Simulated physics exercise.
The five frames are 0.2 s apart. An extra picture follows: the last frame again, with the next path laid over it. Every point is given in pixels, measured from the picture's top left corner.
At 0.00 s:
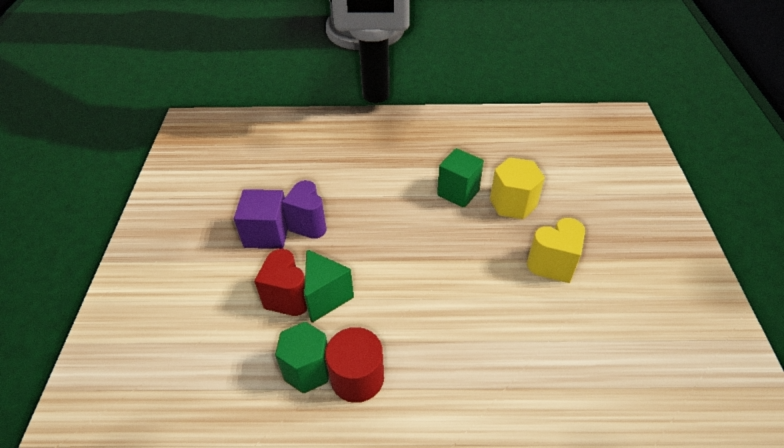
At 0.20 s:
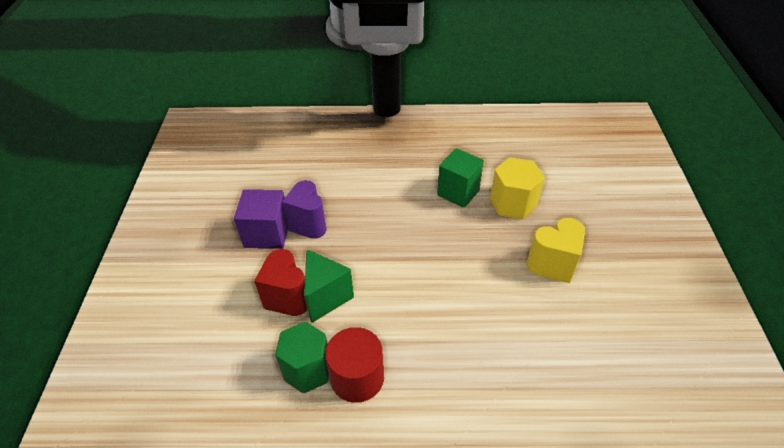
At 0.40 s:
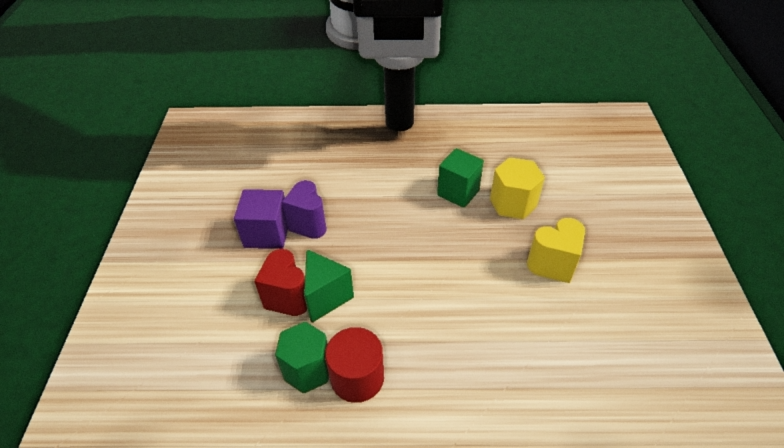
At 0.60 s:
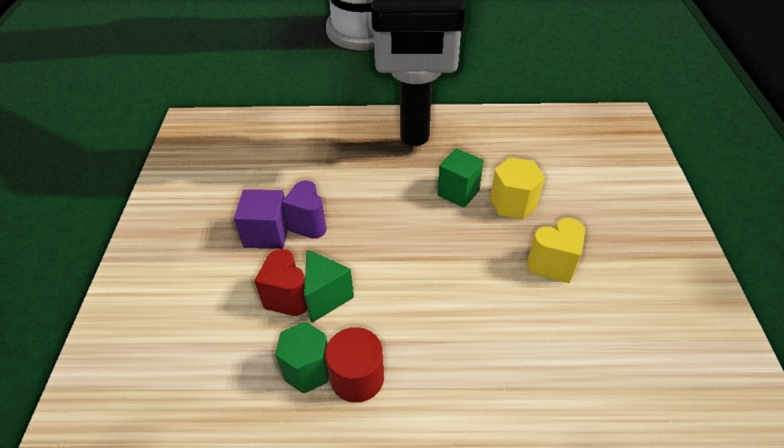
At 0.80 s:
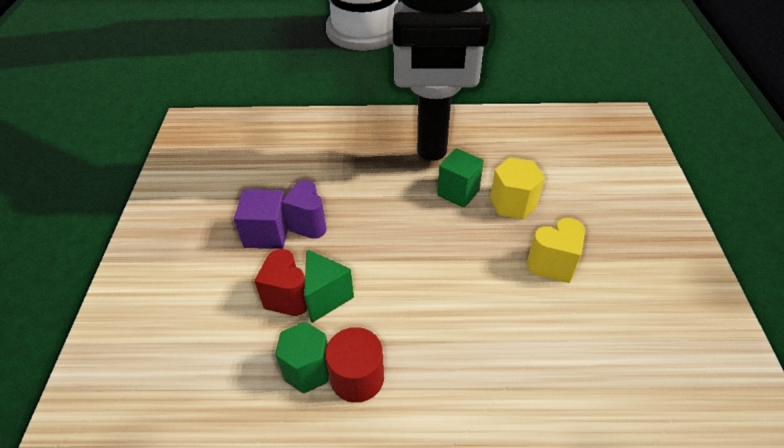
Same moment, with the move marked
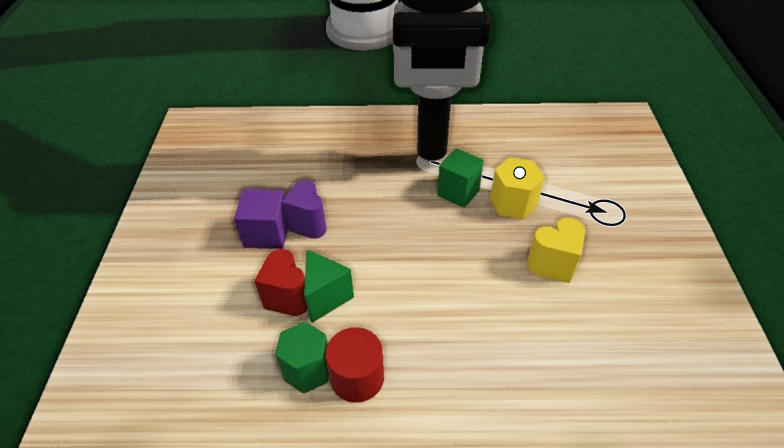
At the start, a black stick on a robot arm hangs at the far edge of a wooden board holding purple, red, green and yellow blocks. The stick moves steadily forward and to the right over the board, drawing close to the green block beside the yellow hexagon, while every block stays still.
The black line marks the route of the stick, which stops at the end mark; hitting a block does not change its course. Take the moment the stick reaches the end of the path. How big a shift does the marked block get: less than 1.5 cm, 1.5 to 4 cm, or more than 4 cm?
The shift is from 1.5 to 4 cm.
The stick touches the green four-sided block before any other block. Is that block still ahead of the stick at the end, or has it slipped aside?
The green four-sided block is left behind or beside.
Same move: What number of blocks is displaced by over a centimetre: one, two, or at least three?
Displaced: Two.
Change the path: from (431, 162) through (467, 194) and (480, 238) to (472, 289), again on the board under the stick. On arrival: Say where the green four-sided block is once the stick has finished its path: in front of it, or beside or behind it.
The stick still drives it.
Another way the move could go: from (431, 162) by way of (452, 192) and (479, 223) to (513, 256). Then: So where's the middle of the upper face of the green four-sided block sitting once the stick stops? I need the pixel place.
Somewhere near (542, 254).
Drawn move, in a line from (431, 162) to (608, 213); the dot is on the yellow hexagonal block.
On the path given first. One third of the way, stick (488, 167); green four-sided block (474, 170), turned 55° clockwise.
Two thirds of the way, stick (549, 185); green four-sided block (475, 170), turned 60° clockwise; yellow hexagonal block (545, 191), turned 70° clockwise.
At the end, stick (612, 202); green four-sided block (475, 170), turned 60° clockwise; yellow hexagonal block (545, 191), turned 70° clockwise; yellow heart still.
